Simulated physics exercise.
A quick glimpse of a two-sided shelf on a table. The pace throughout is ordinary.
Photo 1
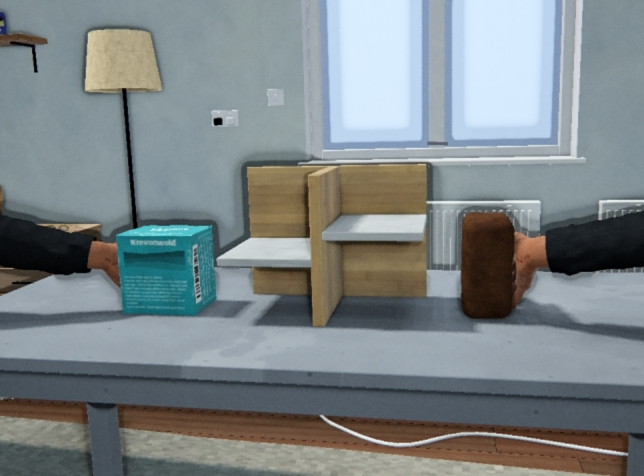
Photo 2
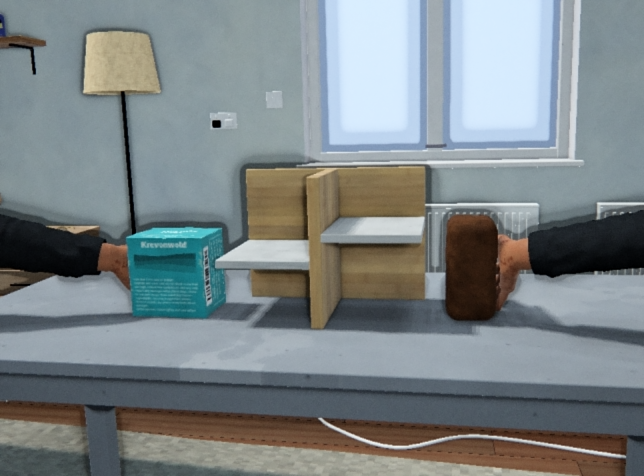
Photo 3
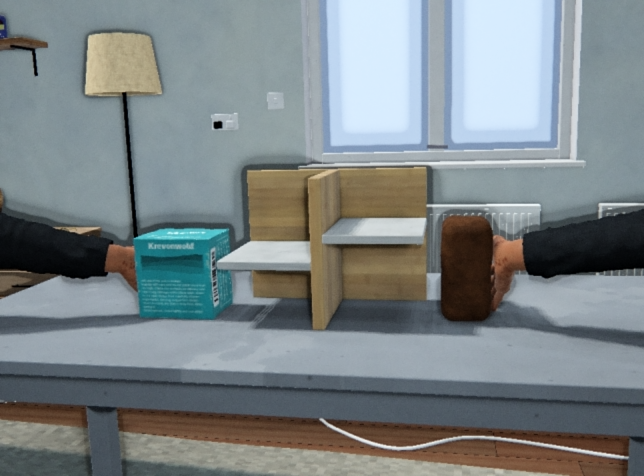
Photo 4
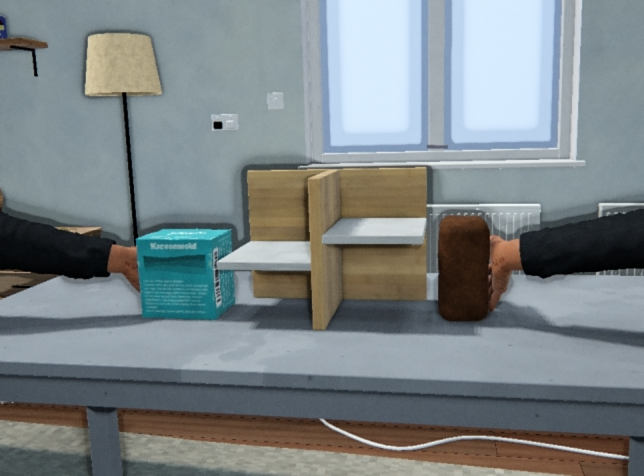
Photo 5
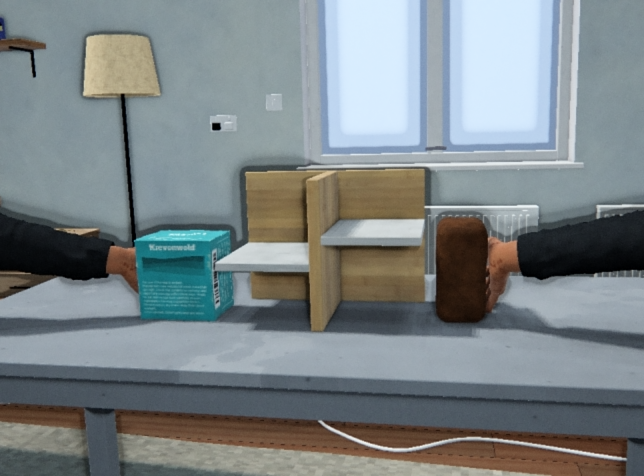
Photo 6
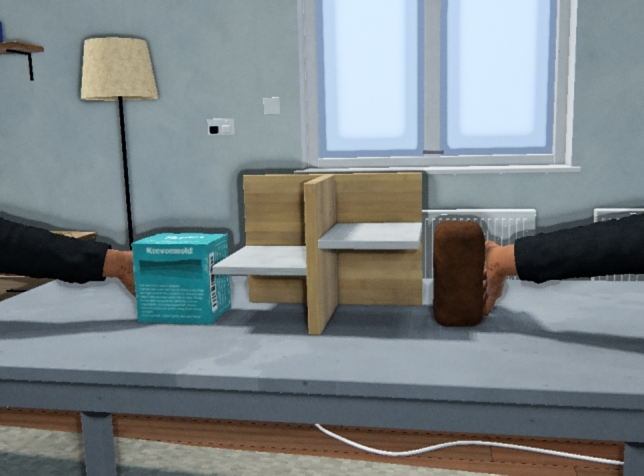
Two hands slid a turquoise box and a brown loaf a short way inward across a table, from the left and right of a wooden shelf, and the box then stayed nearly still.
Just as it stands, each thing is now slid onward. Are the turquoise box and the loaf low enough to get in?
Turquoise box: Blocked; loaf: Blocked.
Then, 0.18 s after the last picture, turquoise box sliding up to the opening near (186, 278); loaf sliding up to the opening near (454, 273).
Then, 0.24 s after the last picture, turquoise box sliding up to the opening near (192, 277); loaf sliding up to the opening near (448, 273).
Then, 0.48 s after the last picture, turquoise box stopped at the opening near (194, 277); loaf stopped at the opening near (446, 273).
At rest, the turquoise box is too tall, near (194, 277); the loaf is too tall, near (446, 273).
